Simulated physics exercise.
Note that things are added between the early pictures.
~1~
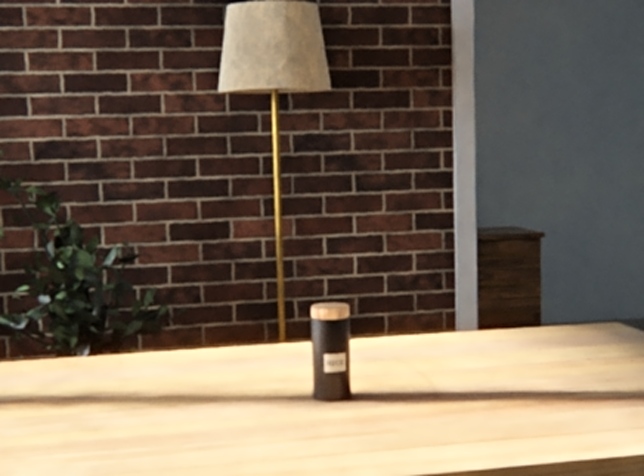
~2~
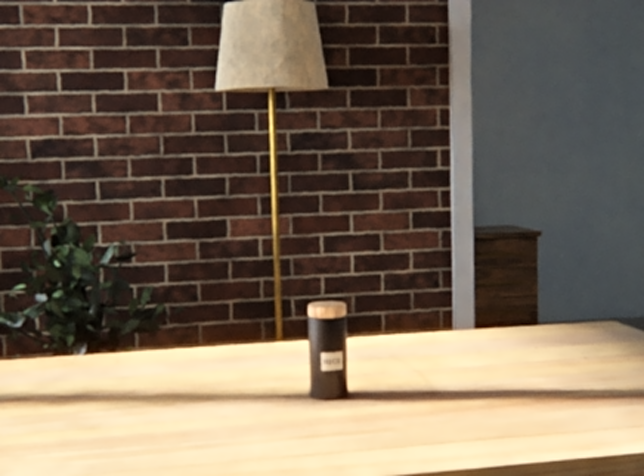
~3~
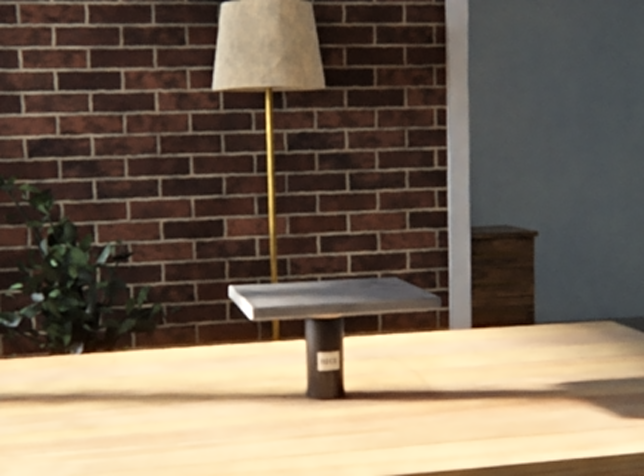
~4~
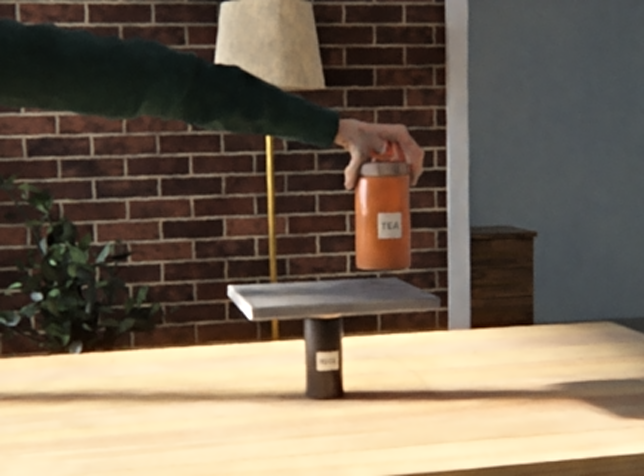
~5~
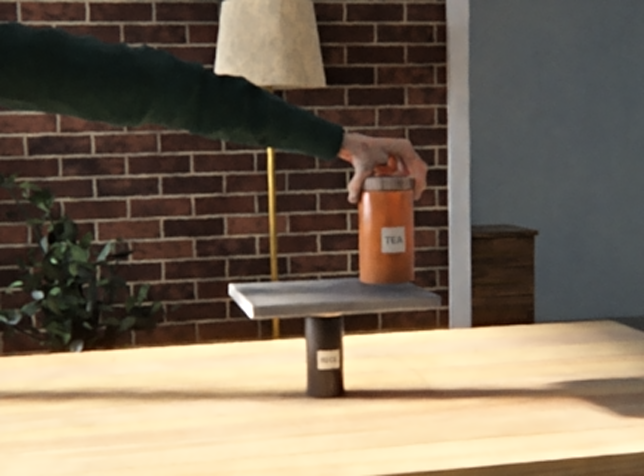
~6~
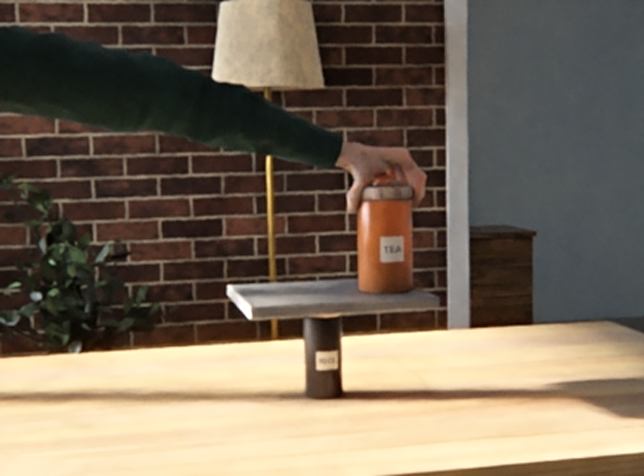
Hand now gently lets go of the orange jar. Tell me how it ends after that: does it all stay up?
No.
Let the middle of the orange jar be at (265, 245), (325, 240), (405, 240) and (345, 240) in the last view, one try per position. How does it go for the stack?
Try 1: Topples; try 2: Stands; try 3: Topples; try 4: Stands.
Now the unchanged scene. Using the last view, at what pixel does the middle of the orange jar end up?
At about (473, 366).
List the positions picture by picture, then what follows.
In the first picture, the last thing is not in view yet; black jar (331, 352).
In the second picture, the last thing is not in view yet; black jar (328, 350).
In the third picture, the last thing is not in view yet; black jar (325, 350).
The fourth picture shows coming down; orange jar (383, 215); black jar (324, 350).
The fifth picture shows coming down; orange jar (386, 229); black jar (325, 349).
The sixth picture shows in place under the hand; orange jar (385, 238); black jar (323, 350).
Then, 0.40 s past the last view, orange jar now fallen; grey lid rocked 54° from its first pose.
Then, 0.70 s past the last view, grey lid rocked 71° from its first pose.
Then, 1.00 s past the last view, black jar and grey lid now fallen.
Finally, fallen, orange jar, black jar and grey lid. Final places as the last picture's camera would see them, orange jar near (473, 366). The stack comes apart.
